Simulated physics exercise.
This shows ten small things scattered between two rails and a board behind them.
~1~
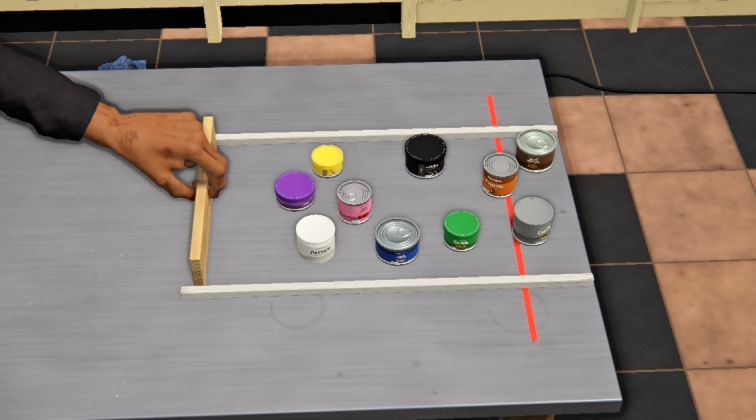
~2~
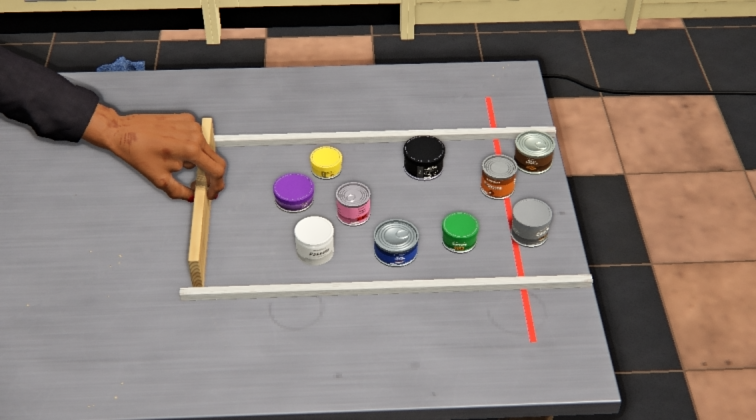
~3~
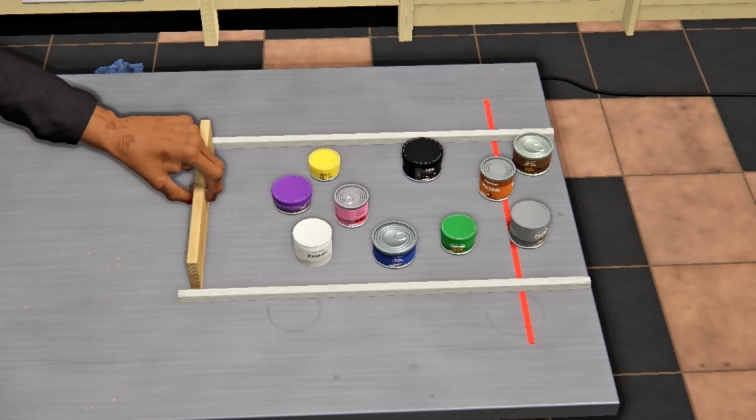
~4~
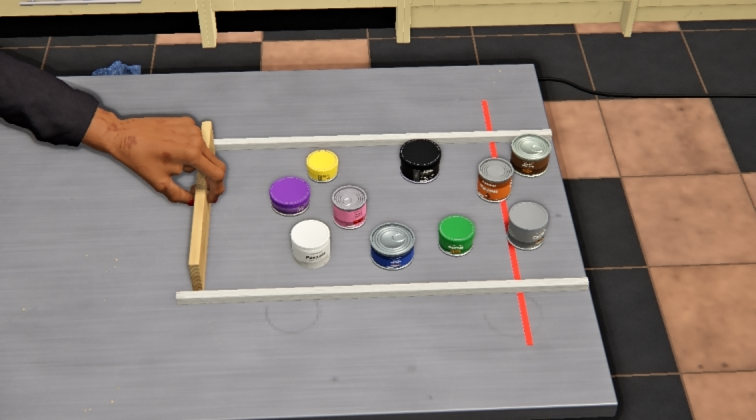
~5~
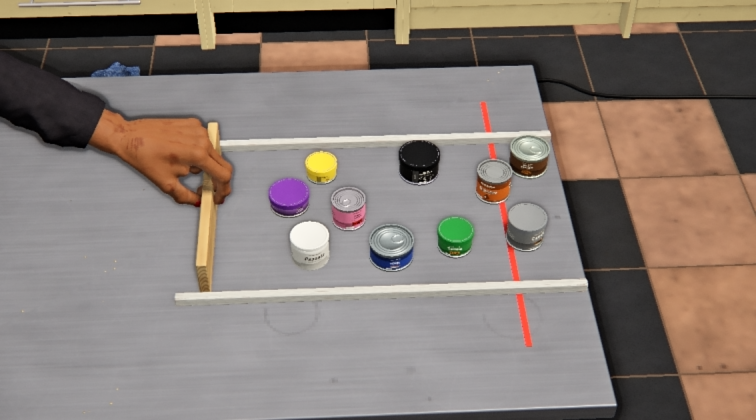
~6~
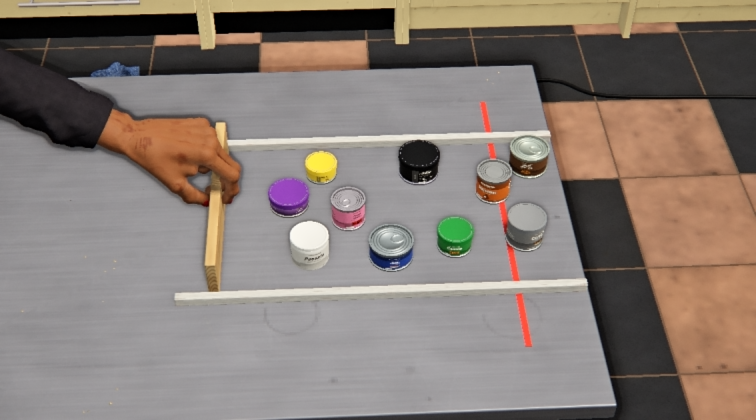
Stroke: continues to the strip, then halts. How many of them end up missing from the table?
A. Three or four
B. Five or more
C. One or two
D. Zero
Answer: C.
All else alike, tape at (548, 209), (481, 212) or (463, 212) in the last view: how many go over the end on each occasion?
The three tries give 6, 1 and 0.
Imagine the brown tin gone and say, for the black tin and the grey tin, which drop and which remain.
So the black tin is still there and the grey tin goes off the edge.
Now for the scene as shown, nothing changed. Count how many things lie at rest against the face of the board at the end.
It is in contact with 4.
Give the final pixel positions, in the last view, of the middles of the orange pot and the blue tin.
In the last view, the middles sit near (557, 180) and near (572, 261).
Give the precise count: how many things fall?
2.
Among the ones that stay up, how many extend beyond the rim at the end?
It's 3.
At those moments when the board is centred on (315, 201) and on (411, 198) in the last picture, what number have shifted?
Tally: 4; 8.
Early on, none off yet; brown tin at rest near (529, 157); grey tin at rest near (526, 227); orange pot at rest near (493, 182).
A while later, none off yet; brown tin at rest near (529, 157); grey tin travelled a little near (540, 224); orange pot at rest near (493, 182).
Finally, the number that fall off is one or two; lost, grey tin and brown tin.
